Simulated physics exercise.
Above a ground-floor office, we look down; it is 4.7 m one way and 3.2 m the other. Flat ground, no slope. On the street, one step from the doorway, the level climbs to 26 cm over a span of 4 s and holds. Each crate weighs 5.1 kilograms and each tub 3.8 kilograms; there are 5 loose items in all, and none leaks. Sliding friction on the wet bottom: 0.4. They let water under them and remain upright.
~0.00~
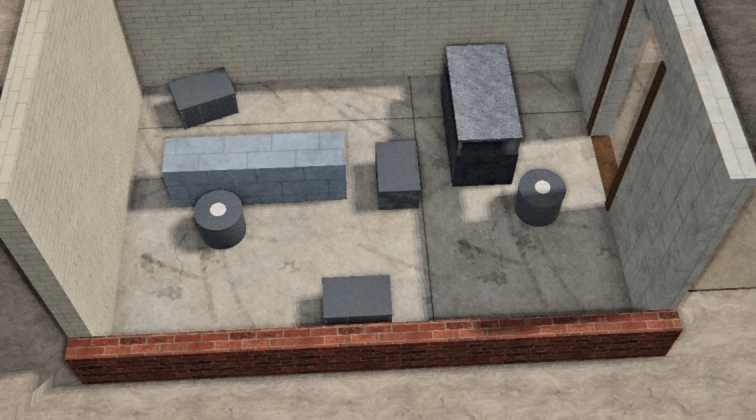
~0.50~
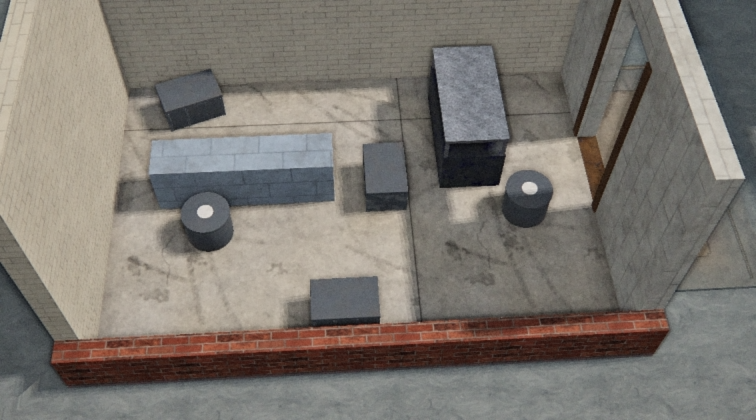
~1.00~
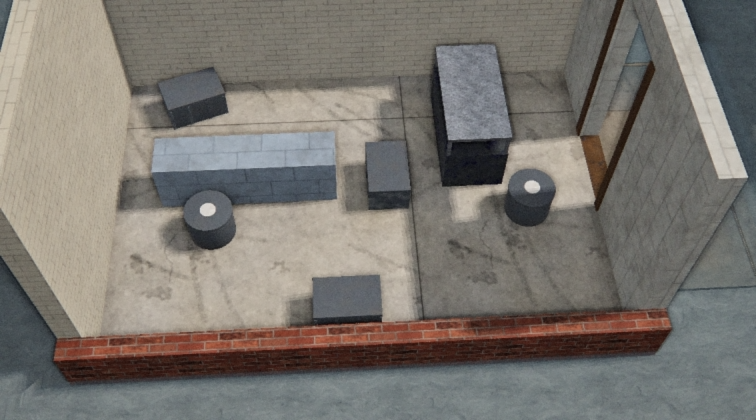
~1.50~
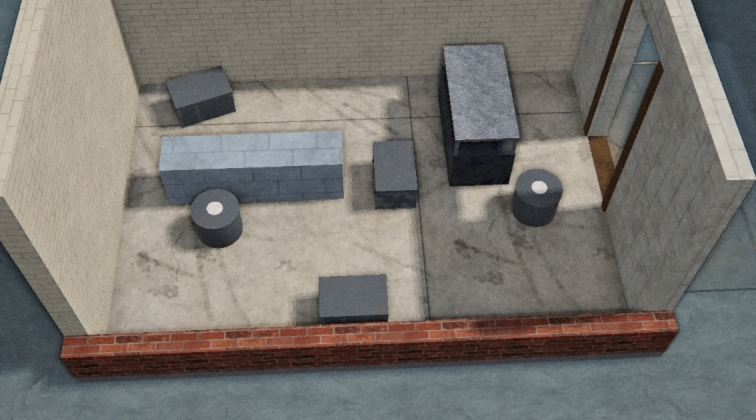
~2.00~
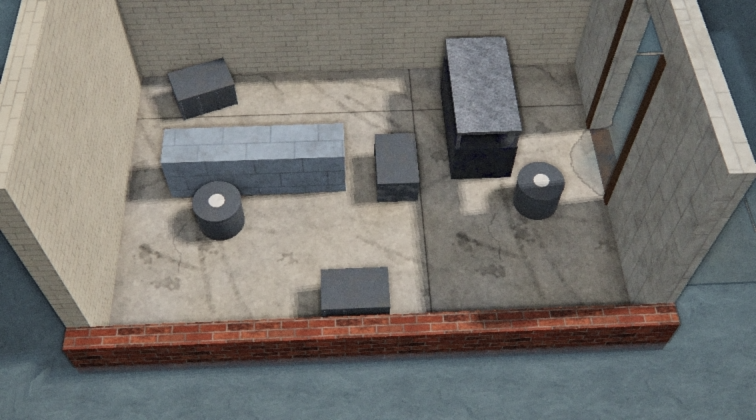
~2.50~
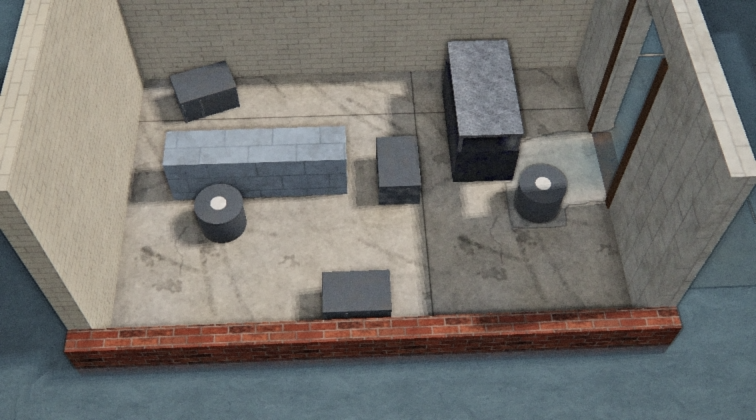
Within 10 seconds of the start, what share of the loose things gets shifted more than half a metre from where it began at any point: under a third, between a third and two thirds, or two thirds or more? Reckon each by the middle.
Between a third and two thirds of them.
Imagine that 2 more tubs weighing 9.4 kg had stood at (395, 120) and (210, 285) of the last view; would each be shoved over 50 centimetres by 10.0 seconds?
The first: Not as far. The second: Farther.
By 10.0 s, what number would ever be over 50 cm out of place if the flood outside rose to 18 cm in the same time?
3.
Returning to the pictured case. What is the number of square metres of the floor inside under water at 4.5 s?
Roughly 5.5 m2 of it is wet.
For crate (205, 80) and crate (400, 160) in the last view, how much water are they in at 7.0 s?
Around 2 cm and 1 cm.
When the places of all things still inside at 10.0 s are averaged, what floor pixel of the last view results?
Centre of the remaining things: Roughly (225, 174).
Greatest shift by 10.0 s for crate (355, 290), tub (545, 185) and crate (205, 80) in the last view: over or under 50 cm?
Result, in order: Exceeded / exceeded / stayed within.
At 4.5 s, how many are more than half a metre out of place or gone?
1 of them.
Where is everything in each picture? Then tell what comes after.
In the first frame, a crate at (357, 296), on the bottom; a crate at (398, 166), on the bottom; water covers 0.0 m2; 0 of 5 have shifted.
In the second frame, a crate at (345, 298) rests on the ground; a crate at (385, 167), on the bottom; 0.0 m2 under water; 0 of 5 have shifted.
In the third frame, a crate at (347, 296), on the bottom; a crate at (388, 166), on the bottom; 0.0 m2 under water; 0 of 5 have shifted.
In the fourth frame, a crate at (353, 295), on the bottom; a crate at (395, 165) rests on the ground; 0.0 m2 under water; 0 of 5 have shifted.
In the fifth frame, a crate at (355, 288), on the bottom; a crate at (397, 158), on the bottom; 0.1 m2 under water; 0 of 5 have shifted.
In the sixth frame, a crate at (357, 291) rests on the ground; a crate at (398, 161) rests on the ground; water covers 0.6 m2; 0 of 5 have shifted.
After 3.5 s 1 of 5 are over 50 cm from their spots; 0 afloat.
After 4.5 s 1 of 5 are over 50 cm from their spots; 0 afloat.
After 7.0 s 2 of 5 are over 50 cm from their spots; 2 afloat.
After 10.0 s 2 of 5 are over 50 cm from their spots, and 2 have been at some point; 4 afloat.
